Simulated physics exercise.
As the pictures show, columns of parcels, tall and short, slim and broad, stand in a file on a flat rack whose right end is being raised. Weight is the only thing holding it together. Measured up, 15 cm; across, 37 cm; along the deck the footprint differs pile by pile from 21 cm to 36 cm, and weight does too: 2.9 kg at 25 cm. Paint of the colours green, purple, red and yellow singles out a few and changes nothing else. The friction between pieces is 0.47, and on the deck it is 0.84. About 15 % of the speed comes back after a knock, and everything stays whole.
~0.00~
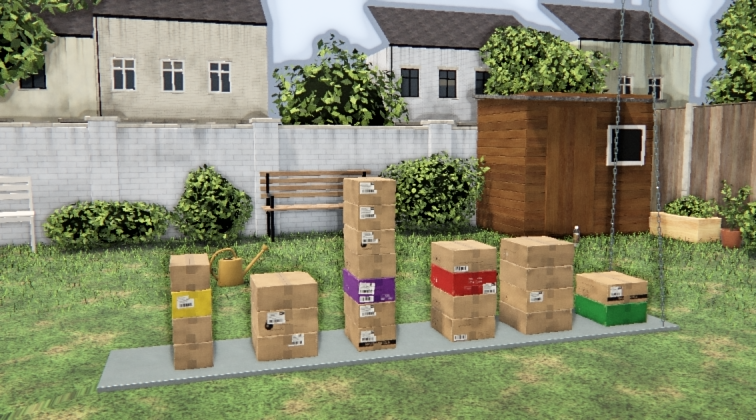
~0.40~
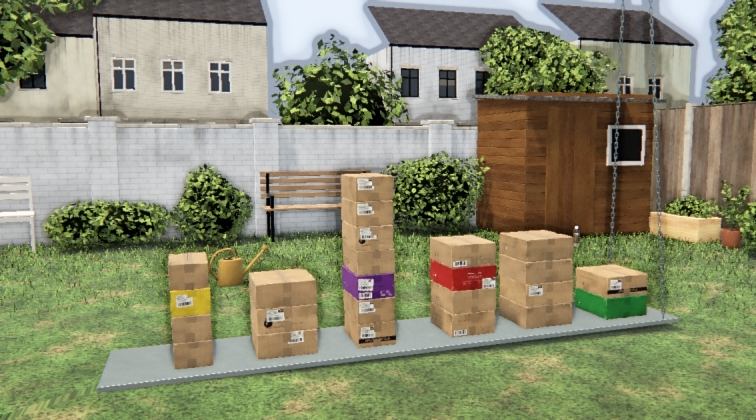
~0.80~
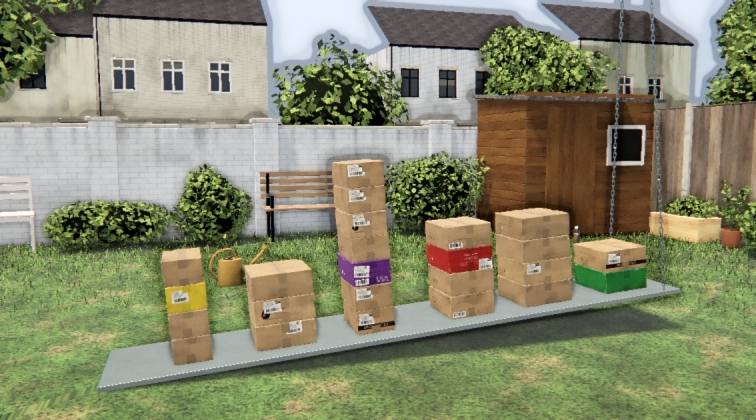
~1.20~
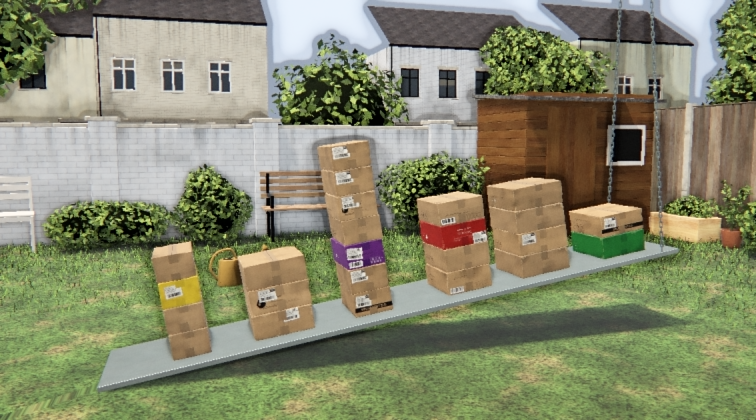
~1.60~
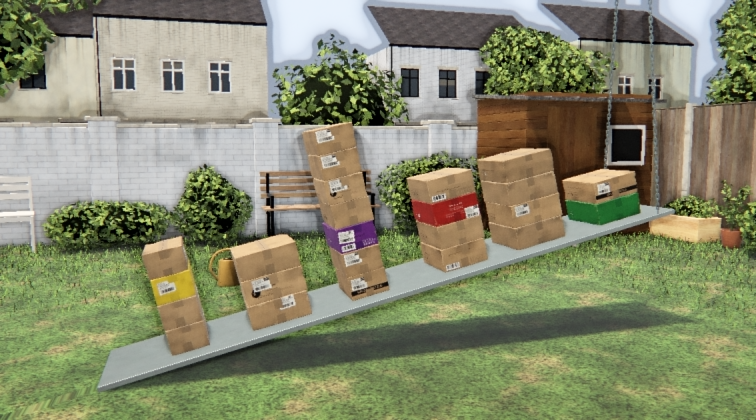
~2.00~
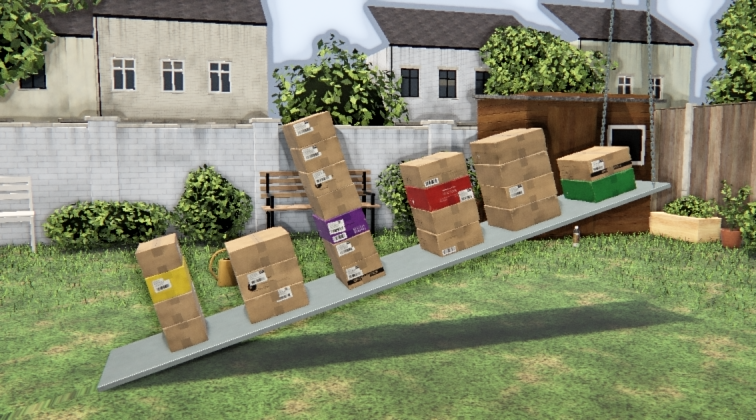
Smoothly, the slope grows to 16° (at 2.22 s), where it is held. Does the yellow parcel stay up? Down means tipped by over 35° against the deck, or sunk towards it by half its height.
No.
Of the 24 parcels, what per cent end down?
About 40 per cent.
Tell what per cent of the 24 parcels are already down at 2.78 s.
It's 10 percent at that point.
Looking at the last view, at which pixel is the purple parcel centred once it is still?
Around (295, 253).
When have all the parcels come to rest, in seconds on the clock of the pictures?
At about 5.0 s.
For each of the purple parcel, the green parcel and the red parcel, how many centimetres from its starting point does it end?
I'd estimate purple at 50 cm, green at 95 cm and red at 65 cm.
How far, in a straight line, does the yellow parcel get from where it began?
Straight-line shift: Approx. 72 cm.
Around 2.34 s, slope 16°; none of the 24 parcels down, 7 disturbed; yellow parcel unmoved; purple parcel tipped 21°.
Around 2.78 s, slope 16°; 3 of the 24 parcels down; yellow parcel tipped 8°; purple parcel tipped 30°, 48 mm lower.
Around 3.28 s, slope 16°; 10 of the 24 parcels down; yellow parcel on its side; purple parcel tipped 41°, 9 cm lower.
Finally (5.0 s), slope 16°; 9 of the 24 parcels down; yellow parcel on its side; purple parcel tipped 31°, 10 cm lower; red parcel unmoved. Seen by the last camera, middles, yellow parcel near (67, 355), purple parcel near (295, 253).
